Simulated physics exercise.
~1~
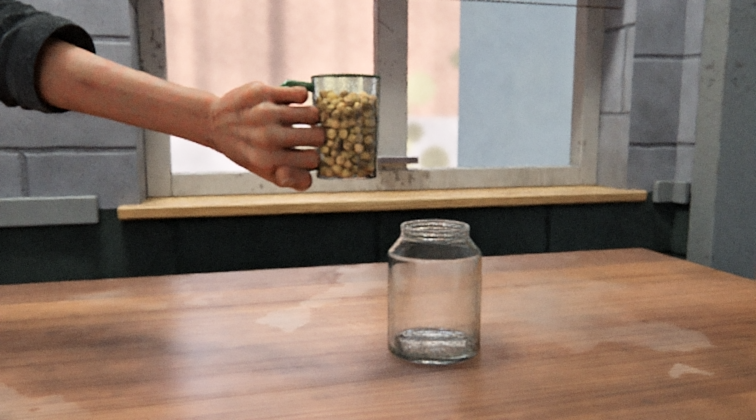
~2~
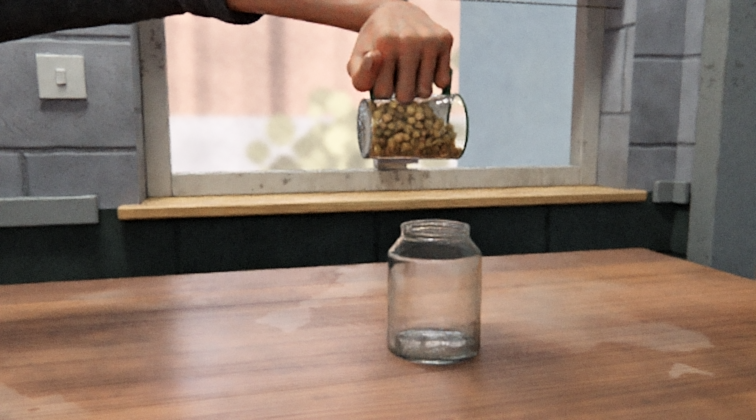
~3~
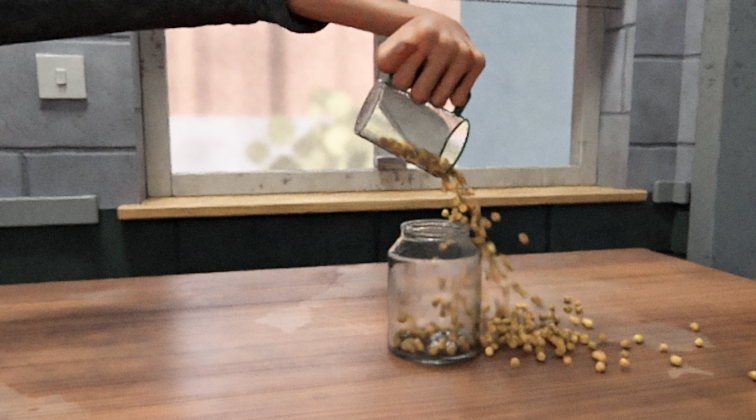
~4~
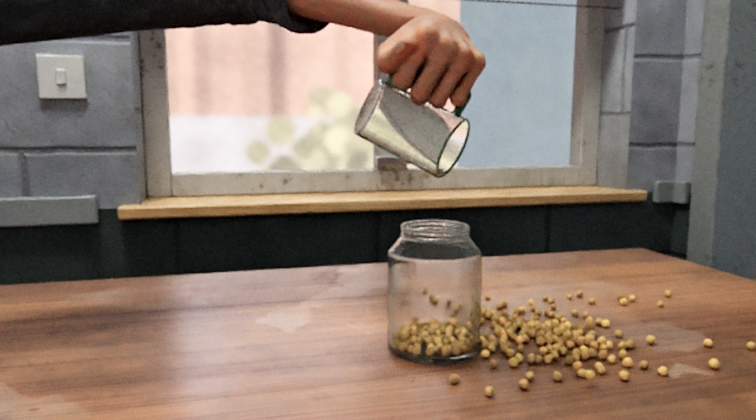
In a room with grey block walls and a pale-framed window, a still, level view looks across a brown wooden table. An open clear glass jar stands on it, while a hand in a dark sleeve reaches in from the left, holding a glass cup full of tan chickpeas upright. The hand carries the cup right until it is above the jar and turns it on its side. It tips further, and chickpeas stream down, some into the jar, many past its right side. Finally the cup is empty, the jar is partly filled, and most chickpeas lie scattered across the table.
